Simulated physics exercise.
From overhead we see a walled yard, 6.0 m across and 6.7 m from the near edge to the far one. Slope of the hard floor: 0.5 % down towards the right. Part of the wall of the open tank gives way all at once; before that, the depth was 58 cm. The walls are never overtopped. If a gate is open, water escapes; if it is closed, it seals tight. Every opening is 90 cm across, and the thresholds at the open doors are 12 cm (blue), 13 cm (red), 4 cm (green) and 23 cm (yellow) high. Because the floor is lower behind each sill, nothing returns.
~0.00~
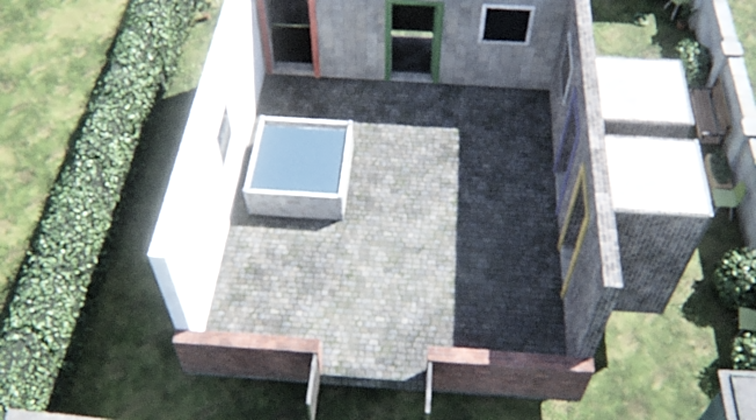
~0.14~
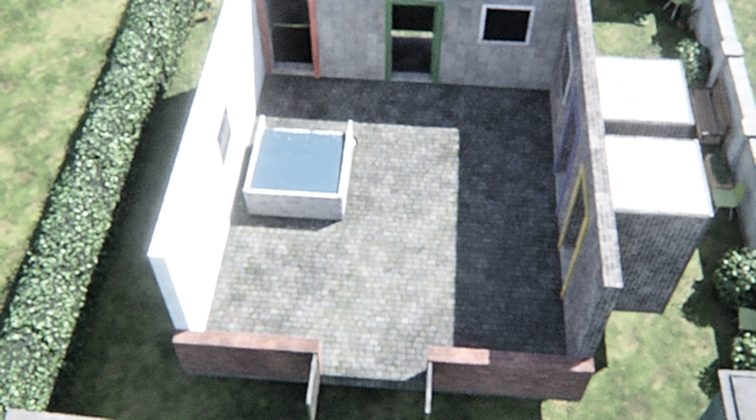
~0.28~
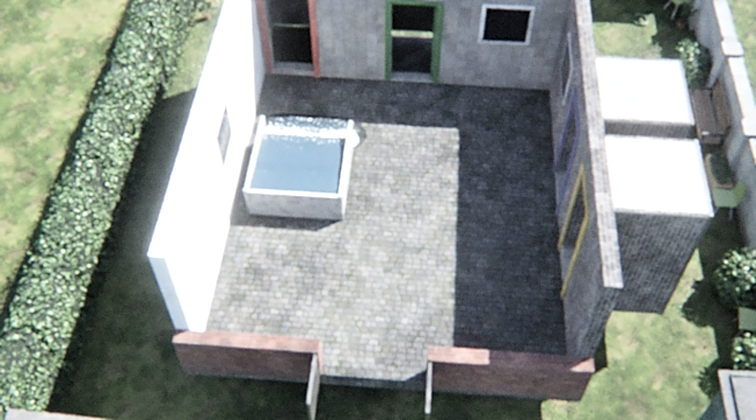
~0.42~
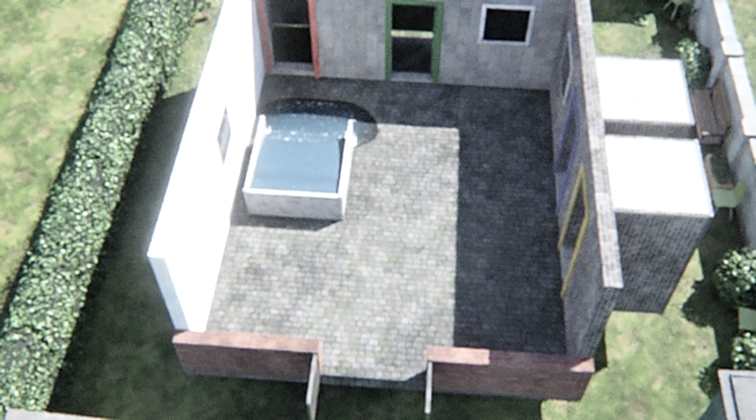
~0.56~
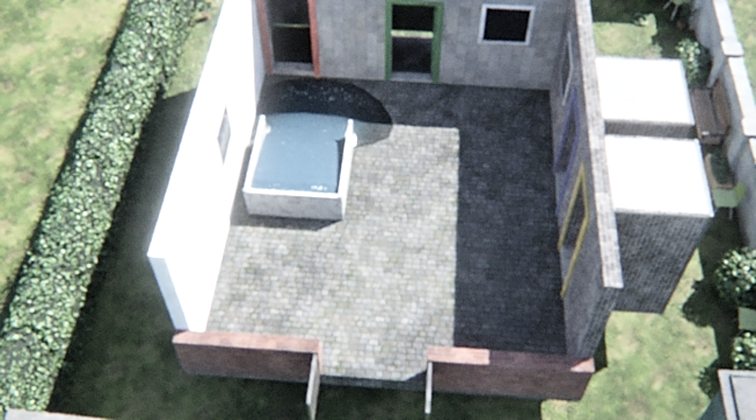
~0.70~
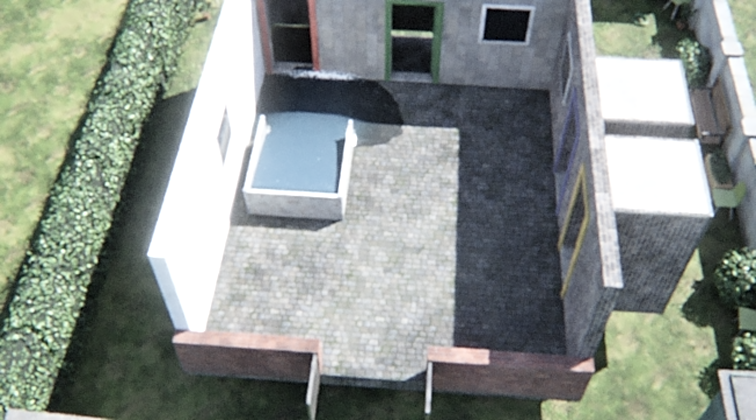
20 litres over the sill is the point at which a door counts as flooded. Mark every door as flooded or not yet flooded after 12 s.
After that time, blue door: Not yet flooded; red door: Flooded; green door: Flooded; yellow door: Not yet flooded.
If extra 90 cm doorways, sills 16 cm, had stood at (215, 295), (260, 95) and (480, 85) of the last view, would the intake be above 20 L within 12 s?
Taking them in order, the first gets too little, the second enough and the third too little.
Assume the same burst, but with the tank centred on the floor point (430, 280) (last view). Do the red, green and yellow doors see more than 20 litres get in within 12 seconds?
Red: Within limit; green: Too much; yellow: Within limit.
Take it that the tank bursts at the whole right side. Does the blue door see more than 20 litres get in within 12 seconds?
Note: Blue door, beyond the mark.
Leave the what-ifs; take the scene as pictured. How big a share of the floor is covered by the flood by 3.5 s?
Close to 35 in a hundred parts are wet.
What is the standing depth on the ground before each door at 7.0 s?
Centimetres: Blue 8 / red 5 / green 5 / yellow 5.
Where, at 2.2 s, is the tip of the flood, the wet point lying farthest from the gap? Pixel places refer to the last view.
Location: Approx. (511, 88) in the last view.
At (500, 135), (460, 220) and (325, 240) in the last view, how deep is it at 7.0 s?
9, 2 and 0 cm.
After 1.4 s water covers 15 % of the floor and is deepest (38 cm) near (282, 75); blue door not reached, red door 36 cm at the sill, 57 L in, green door 11 cm at the sill, 2 L in, yellow door not reached.
After 2.2 s water covers 20 % of the floor and is deepest (32 cm) near (282, 75); blue door not reached, red door 32 cm at the sill, 167 L in, green door 12 cm at the sill, 24 L in, yellow door not reached.
After 3.5 s water covers 35 % of the floor and is deepest (20 cm) near (545, 90); blue door not reached, red door 17 cm at the sill, 243 L in, green door 8 cm at the sill, 51 L in, yellow door not reached.
After 7.0 s water covers 60 % of the floor and is deepest (11 cm) near (563, 378); blue door 8 cm at the sill, 0 L in, red door 5 cm at the sill, 250 L in, green door 5 cm at the sill, 68 L in, yellow door 5 cm at the sill, 0 L in.
After 12.0 s water covers 80 % of the floor and is deepest (7 cm) near (540, 377); blue door 4 cm at the sill, 0 L in, red door 5 cm at the sill, 250 L in, green door 4 cm at the sill, 70 L in, yellow door 3 cm at the sill, 0 L in.
